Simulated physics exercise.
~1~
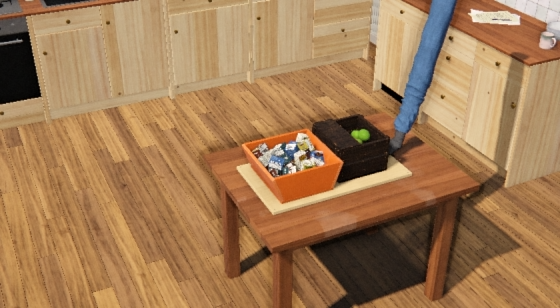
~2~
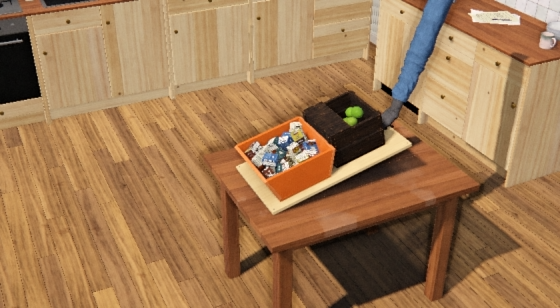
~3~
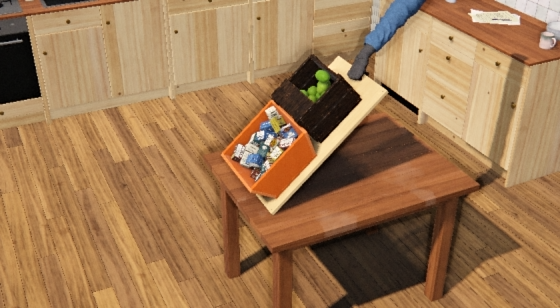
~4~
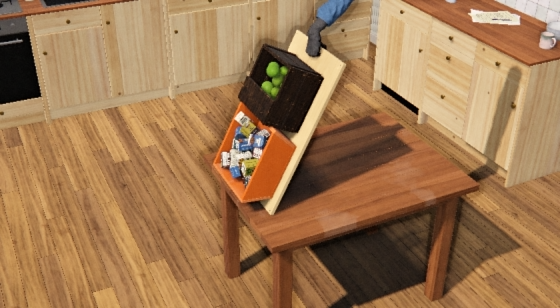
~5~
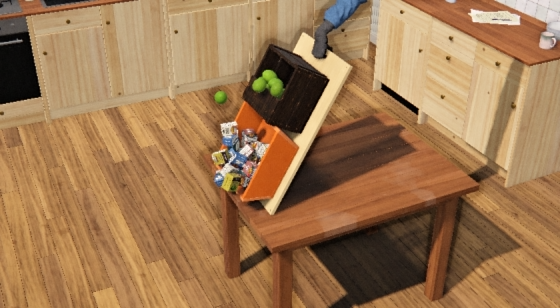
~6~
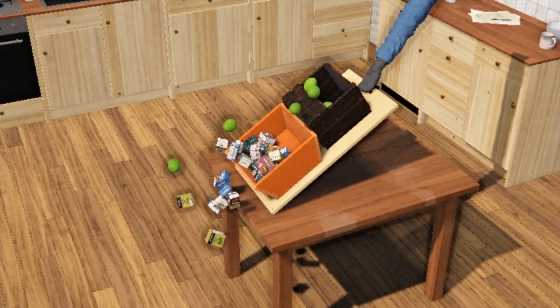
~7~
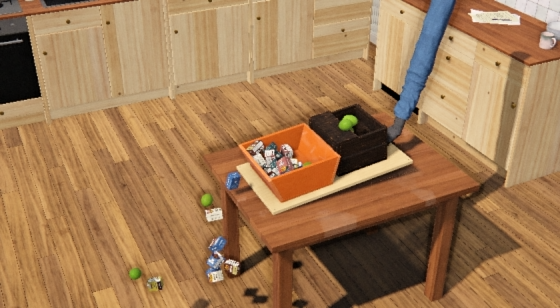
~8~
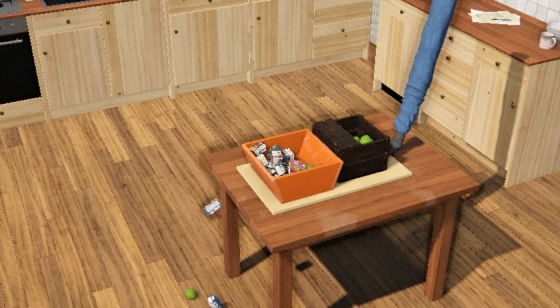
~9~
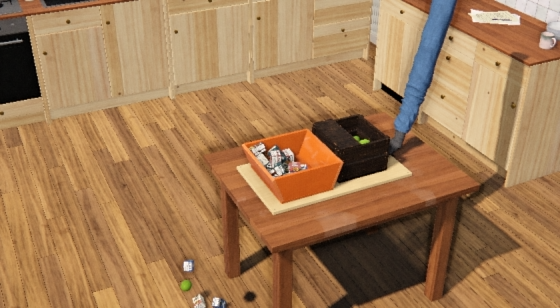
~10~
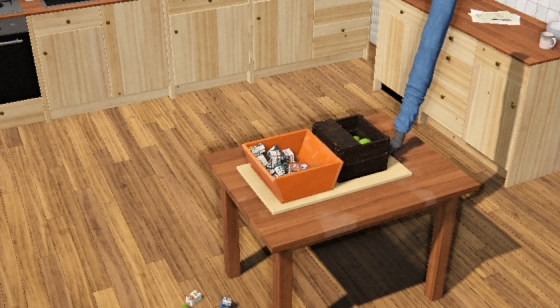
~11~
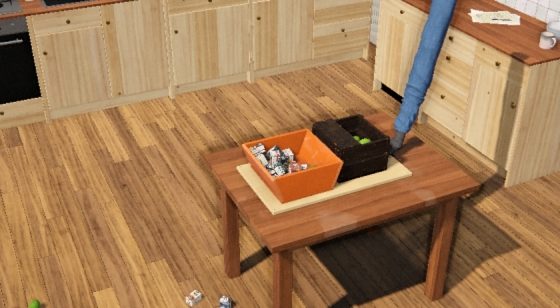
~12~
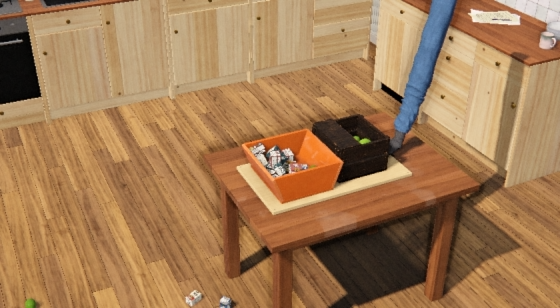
Orange and black tubs on a board being tilted steeply by a blue-sleeved arm, spilling cartons and green balls, then lowered flat.
